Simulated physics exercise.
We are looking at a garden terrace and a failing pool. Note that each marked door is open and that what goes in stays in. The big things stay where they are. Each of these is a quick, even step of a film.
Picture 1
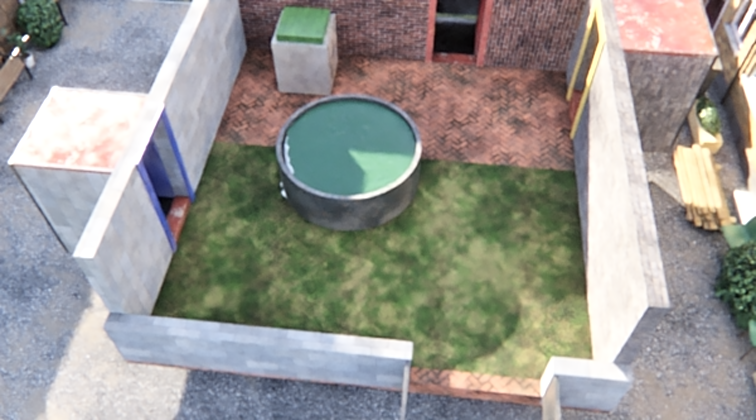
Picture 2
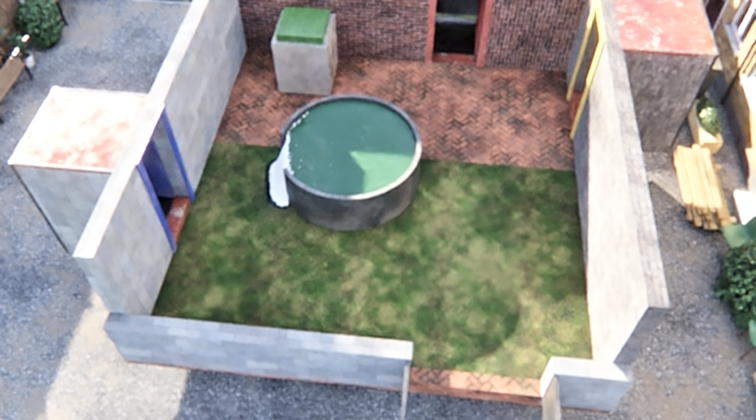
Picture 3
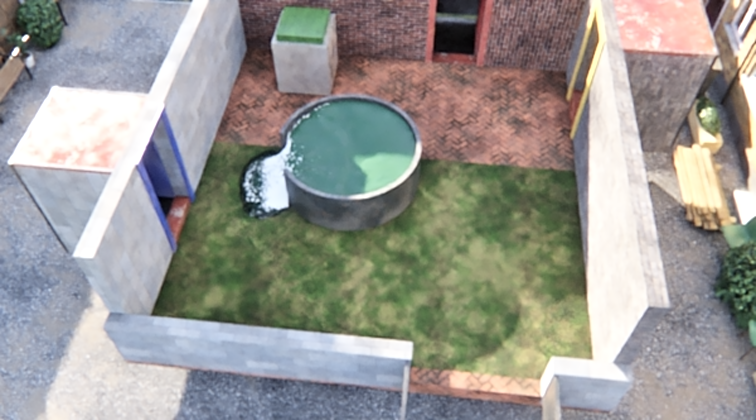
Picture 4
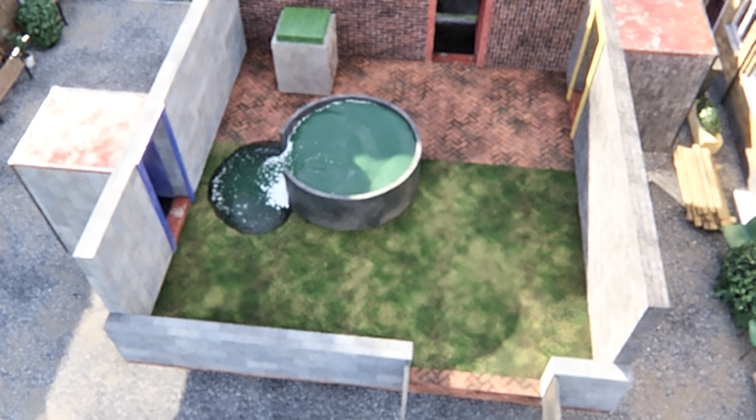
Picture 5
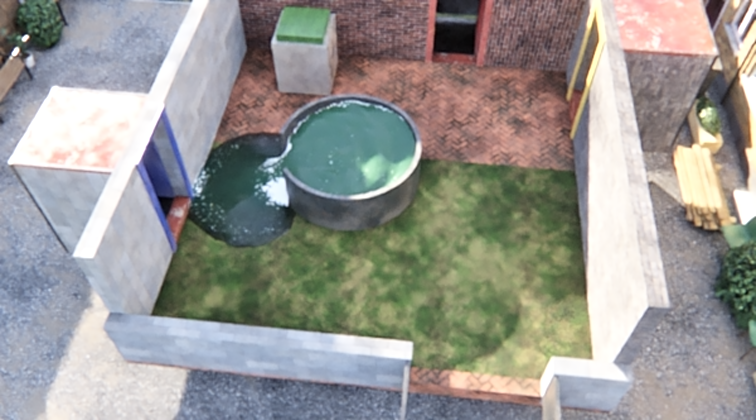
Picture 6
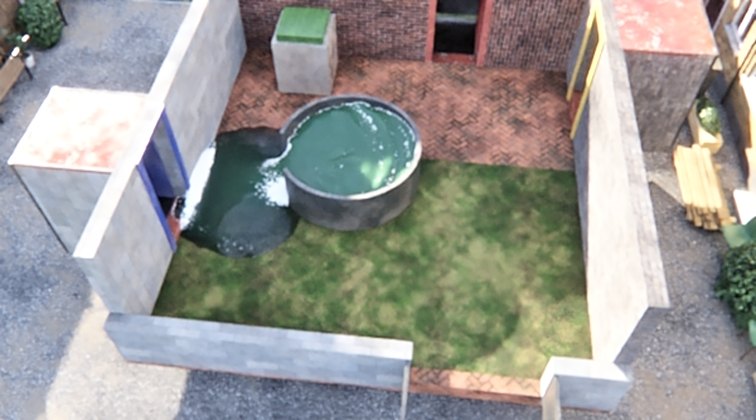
A round pool leaks water from its left side, spreading over grass to the wall.
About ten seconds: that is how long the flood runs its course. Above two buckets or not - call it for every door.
Blue door: Above two buckets; yellow door: Not above two buckets; red door: Not above two buckets.
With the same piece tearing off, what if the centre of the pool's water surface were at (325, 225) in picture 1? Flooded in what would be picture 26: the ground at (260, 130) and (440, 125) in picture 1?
Result: Inundated; spared.
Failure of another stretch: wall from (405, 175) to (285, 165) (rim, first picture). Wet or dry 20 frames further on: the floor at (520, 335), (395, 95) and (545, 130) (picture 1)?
Submerged, bone-dry, bone-dry.
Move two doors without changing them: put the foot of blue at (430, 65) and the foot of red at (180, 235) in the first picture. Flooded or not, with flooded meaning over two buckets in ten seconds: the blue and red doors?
As I see it, the blue door stays within limit while the red door exceeds the limit.
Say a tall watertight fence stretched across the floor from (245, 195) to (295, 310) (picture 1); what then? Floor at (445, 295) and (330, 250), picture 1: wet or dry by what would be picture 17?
First spot parched, second spot submerged.
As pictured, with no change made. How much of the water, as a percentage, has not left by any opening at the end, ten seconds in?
Near 94 percent, give or take.
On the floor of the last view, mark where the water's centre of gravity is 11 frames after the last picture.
The balance point is around (300, 183).
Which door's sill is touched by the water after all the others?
That would be the yellow-painted one.
A moment on, water covers 15 % of the floor; the blue door under two buckets in, the yellow door not reached, the red door not reached.
Next, water covers 25 % of the floor; the blue door over two buckets in, the yellow door not reached, the red door not reached.
Then, water covers 40 % of the floor; the blue door far over two buckets in, the yellow door not reached, the red door not reached.
Later, water covers 70 % of the floor; the blue door far over two buckets in, the yellow door not reached, the red door wet at the sill, nothing in.
In the end, water covers 100 % of the floor; the blue door far over two buckets in, the yellow door wet at the sill, nothing in, the red door wet at the sill, nothing in.
